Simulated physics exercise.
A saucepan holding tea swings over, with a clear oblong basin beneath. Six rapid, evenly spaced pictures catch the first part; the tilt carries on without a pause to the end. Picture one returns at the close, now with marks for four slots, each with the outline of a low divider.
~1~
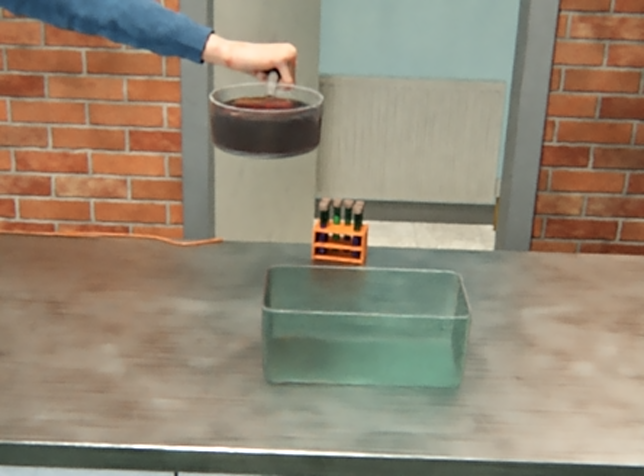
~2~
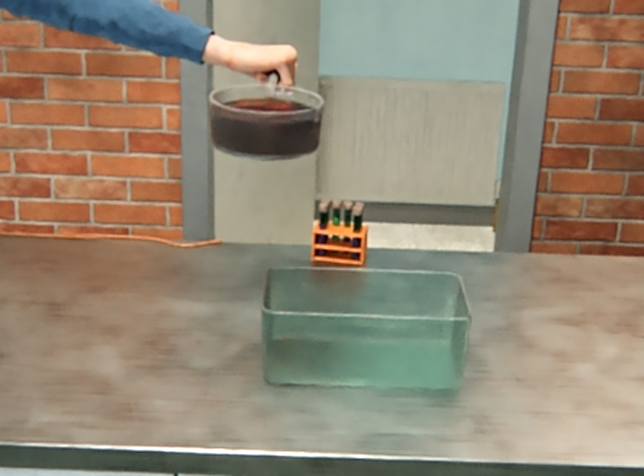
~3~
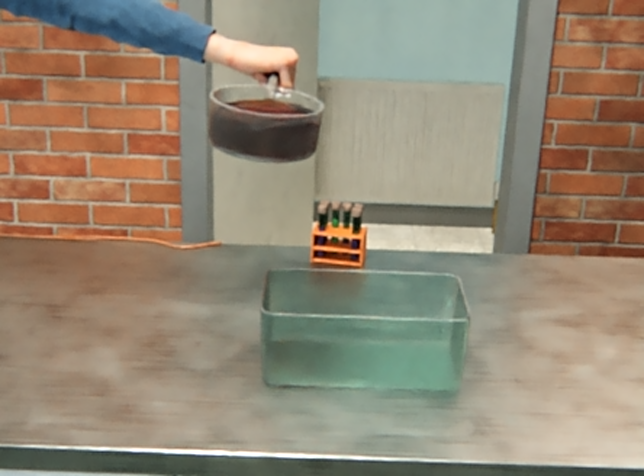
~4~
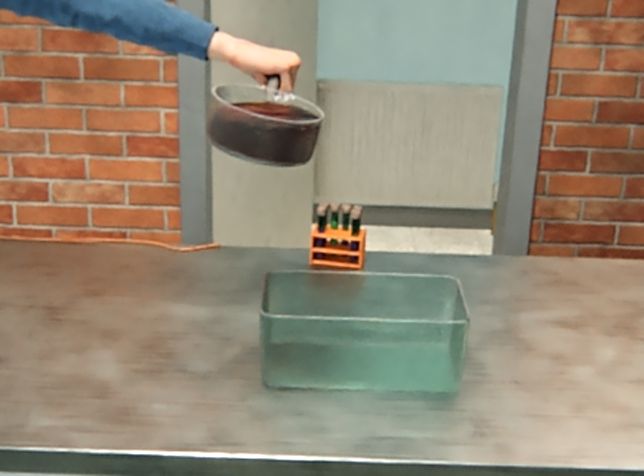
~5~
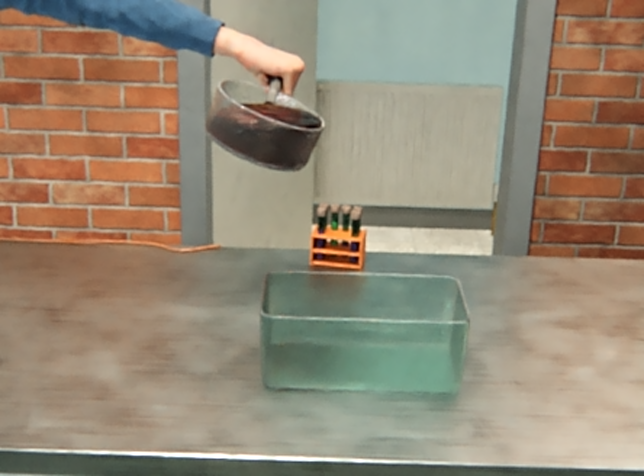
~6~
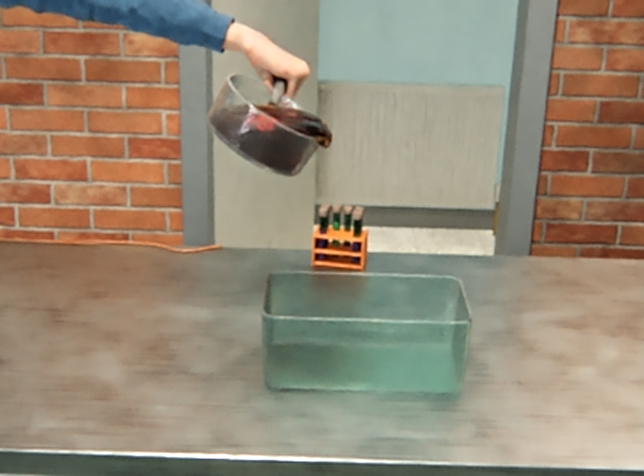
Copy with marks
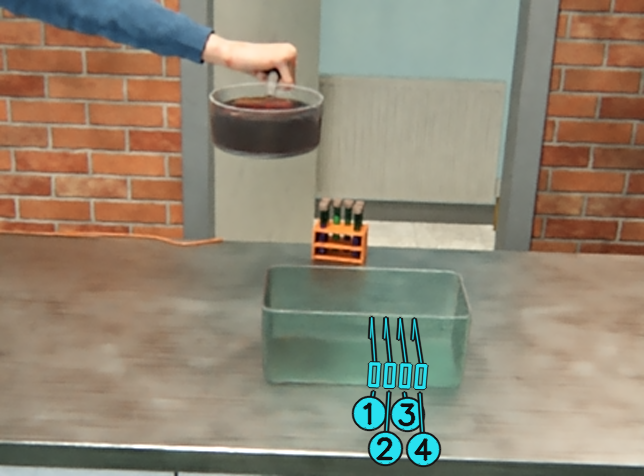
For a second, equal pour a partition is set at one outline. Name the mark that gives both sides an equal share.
1 beats the others.
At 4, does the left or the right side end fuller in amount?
The left side.
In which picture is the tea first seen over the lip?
Picture 6.
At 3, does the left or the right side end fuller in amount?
More ends on the left.
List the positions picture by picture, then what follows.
In the first picture, upright, lip at (321, 98); basin from (263, 380) to (462, 387); nothing has left yet.
In the second picture, upright, lip at (321, 101); nothing has left yet.
In the third picture, tipped about 5°, lip at (322, 106); nothing has left yet.
In the fourth picture, tipped about 12°, lip at (322, 115); nothing has left yet.
In the fifth picture, tipped about 20°, lip at (323, 124); nothing has left yet.
In the sixth picture, tipped about 31°, lip at (324, 134); tea is over the lip, down to (326, 140).
In cyan, 1 at (373, 391); 2 at (388, 392); 3 at (404, 392); 4 at (419, 393).
For place 1, about 51 % ends left of the wall and 47 % right of it.
For place 2, about 72 % ends left of the wall and 25 % right of it; 3 % is lost outside.
For place 3, about 88 % ends left of the wall and 10 % right of it; 3 % is lost outside.
For place 4, about 84 % ends left of the wall and 13 % right of it; 3 % is lost outside.
